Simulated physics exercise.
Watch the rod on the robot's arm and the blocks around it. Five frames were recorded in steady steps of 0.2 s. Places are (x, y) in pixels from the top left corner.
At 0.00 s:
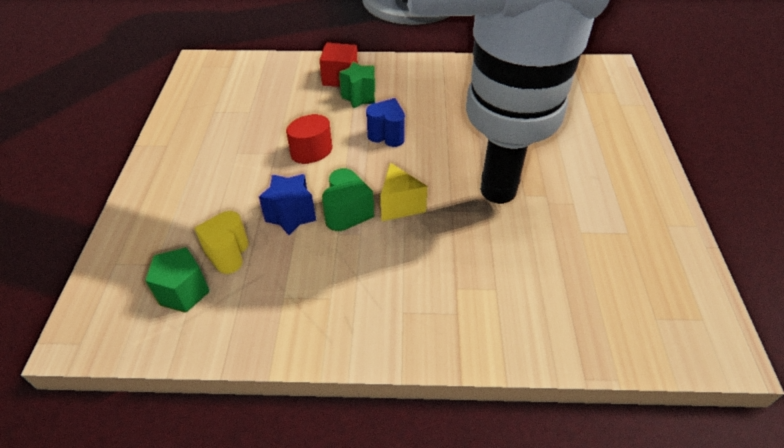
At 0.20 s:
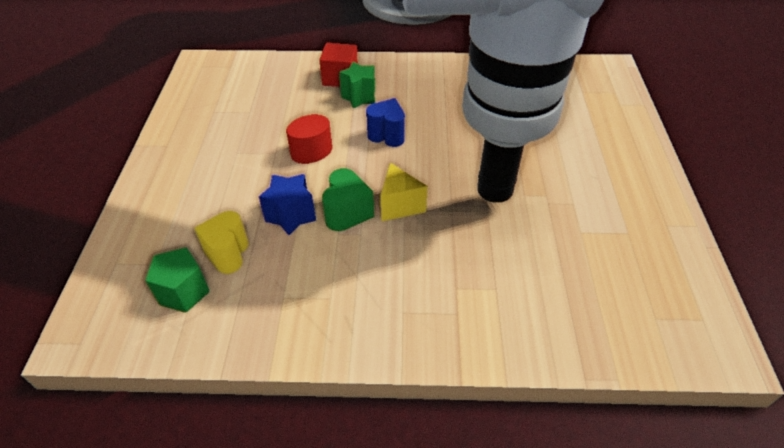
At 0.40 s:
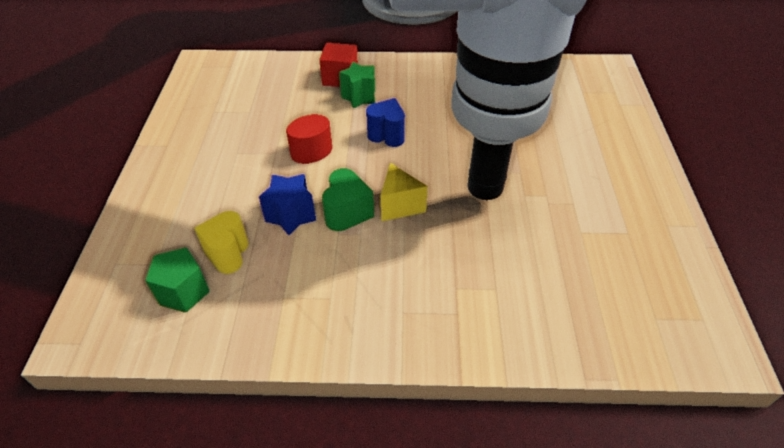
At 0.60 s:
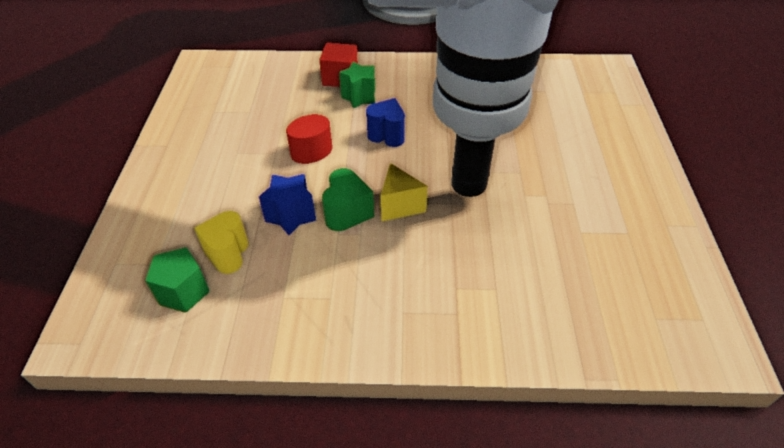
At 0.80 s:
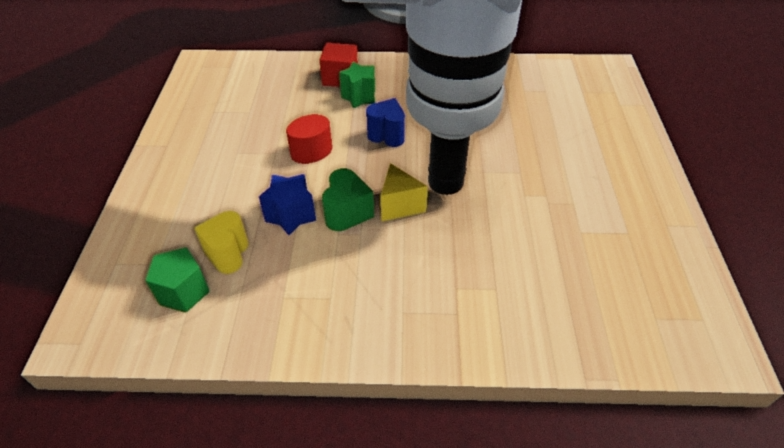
At first, a robot arm holds a black rod over a wooden board, to the right of a yellow triangle in a group of colored blocks. The rod shifts slightly left, then moves left more noticeably until it is close beside the yellow triangle, while all the blocks stay still.
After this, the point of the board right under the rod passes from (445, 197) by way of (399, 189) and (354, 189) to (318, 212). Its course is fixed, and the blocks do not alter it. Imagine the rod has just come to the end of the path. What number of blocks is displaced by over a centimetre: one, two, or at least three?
I expect three or more blocks to be moved by more than 1 cm.
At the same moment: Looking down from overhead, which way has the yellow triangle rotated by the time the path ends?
Viewed from the top, it goes anticlockwise.
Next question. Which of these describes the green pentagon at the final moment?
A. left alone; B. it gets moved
I choose A.
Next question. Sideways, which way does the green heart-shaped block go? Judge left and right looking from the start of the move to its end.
Side: Left.
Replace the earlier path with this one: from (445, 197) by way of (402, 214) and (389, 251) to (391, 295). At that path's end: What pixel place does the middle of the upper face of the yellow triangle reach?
The middle of its top is at (353, 213).
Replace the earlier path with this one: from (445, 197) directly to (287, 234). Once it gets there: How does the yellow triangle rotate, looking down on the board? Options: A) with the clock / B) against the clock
Option B.
What follows on the original path. One third of the way, rod at (397, 175); yellow triangle at (386, 184), turned 20° anticlockwise.
Two thirds of the way, rod at (352, 176); green heart-shaped block at (337, 192), turned 15° anticlockwise; yellow triangle at (383, 185), turned 45° anticlockwise.
At the end, rod at (316, 198); green pentagon unmoved; blue star block at (269, 198), turned 45° clockwise; red oval unmoved; green heart-shaped block at (320, 214), turned 70° anticlockwise; yellow triangle at (383, 185), turned 45° anticlockwise.
